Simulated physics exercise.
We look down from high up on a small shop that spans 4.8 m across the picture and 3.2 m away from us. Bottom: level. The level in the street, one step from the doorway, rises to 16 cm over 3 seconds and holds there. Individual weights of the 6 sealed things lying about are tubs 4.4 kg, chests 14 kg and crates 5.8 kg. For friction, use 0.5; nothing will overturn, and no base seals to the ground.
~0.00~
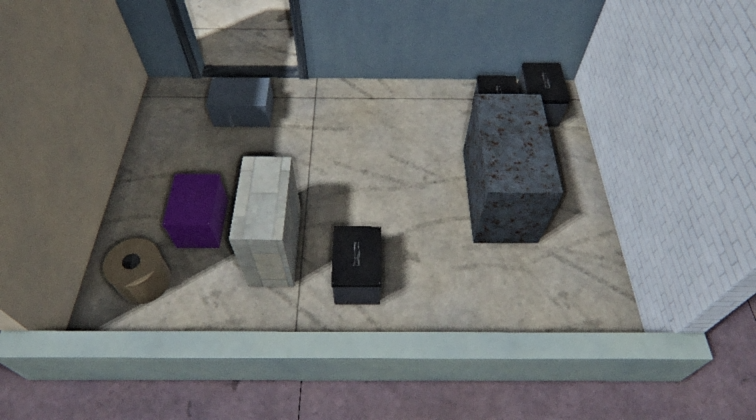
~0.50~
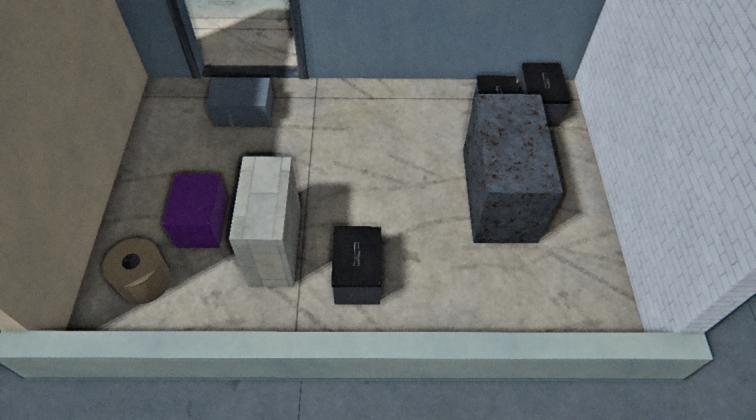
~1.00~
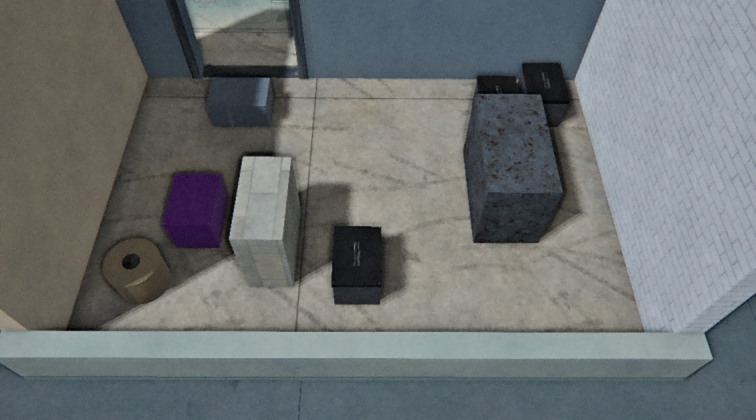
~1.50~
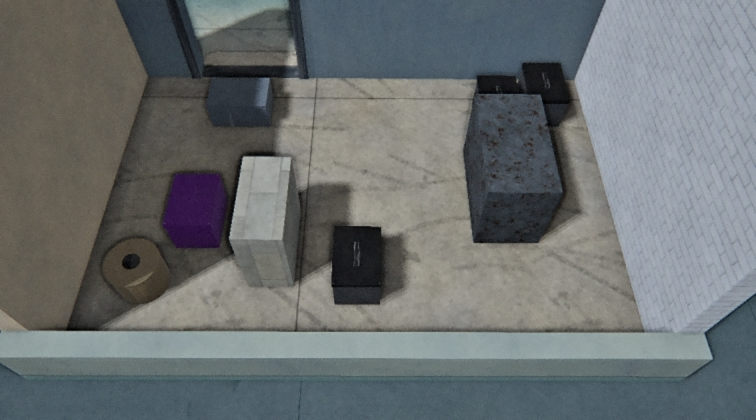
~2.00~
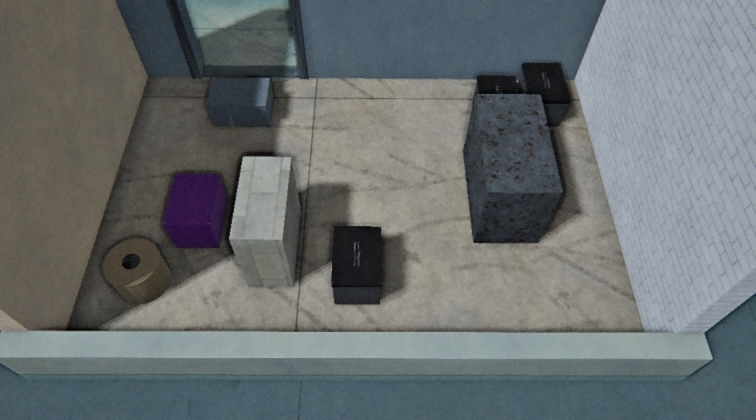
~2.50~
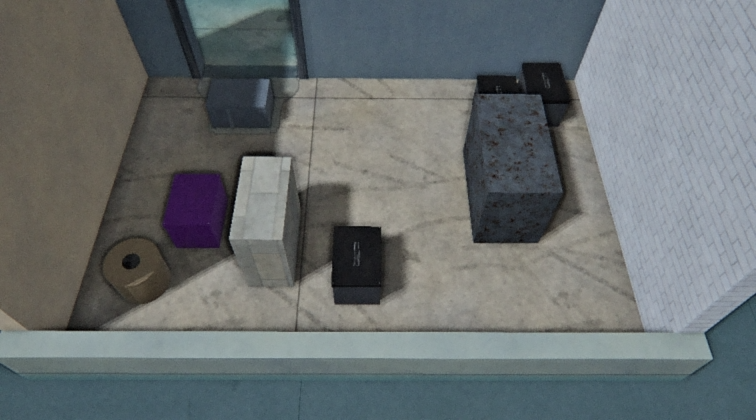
In a small shop seen from above, water spread over the street outside and began to seep in at the doorway, while the purple chest and the other boxes and blocks stayed put.
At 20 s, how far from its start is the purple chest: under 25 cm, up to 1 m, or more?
The move is big.
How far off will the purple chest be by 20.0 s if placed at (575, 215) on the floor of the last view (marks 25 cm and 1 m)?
Looks like it is swept a long way.
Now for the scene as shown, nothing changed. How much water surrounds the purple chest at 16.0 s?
Depth approx. 9 cm.
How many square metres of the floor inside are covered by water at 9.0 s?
I'd estimate close to 13 m2.
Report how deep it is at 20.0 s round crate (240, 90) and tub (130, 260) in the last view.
I'd put it at 9 cm and 11 cm respectively.
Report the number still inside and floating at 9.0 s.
I get 3.
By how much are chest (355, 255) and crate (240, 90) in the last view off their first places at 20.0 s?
In that order: 200 cm, 200 cm.
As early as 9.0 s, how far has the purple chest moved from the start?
I'd put it at around 40 cm.
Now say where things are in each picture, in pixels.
The purple chest at (192, 199) rests on the ground; 0.0 m2 under water; 0 of 6 have shifted, in the first frame.
The purple chest at (192, 199) rests on the ground; 0.0 m2 under water; 0 of 6 have shifted, in the second frame.
The purple chest at (192, 199) rests on the ground; water covers 0.0 m2; 0 of 6 have shifted, in the third frame.
The purple chest at (192, 199), on the bottom; water covers 0.0 m2; 0 of 6 have shifted, in the fourth frame.
The purple chest at (192, 199), on the bottom; 0.0 m2 under water; 0 of 6 have shifted, in the fifth frame.
The purple chest at (192, 199), on the bottom; water covers 0.4 m2; 0 of 6 have shifted, in the sixth frame.
After 4.0 s the purple chest is near (191, 200), 0.0 m from its start, aground; 1 afloat.
After 9.0 s the purple chest is near (165, 229), 0.4 m from its start, afloat; 3 afloat.
After 16.0 s the purple chest is near (266, 307), 1.3 m from its start, afloat; 6 afloat.
After 20.0 s the purple chest is near (558, 250), 3.1 m from its start, afloat; 6 afloat.
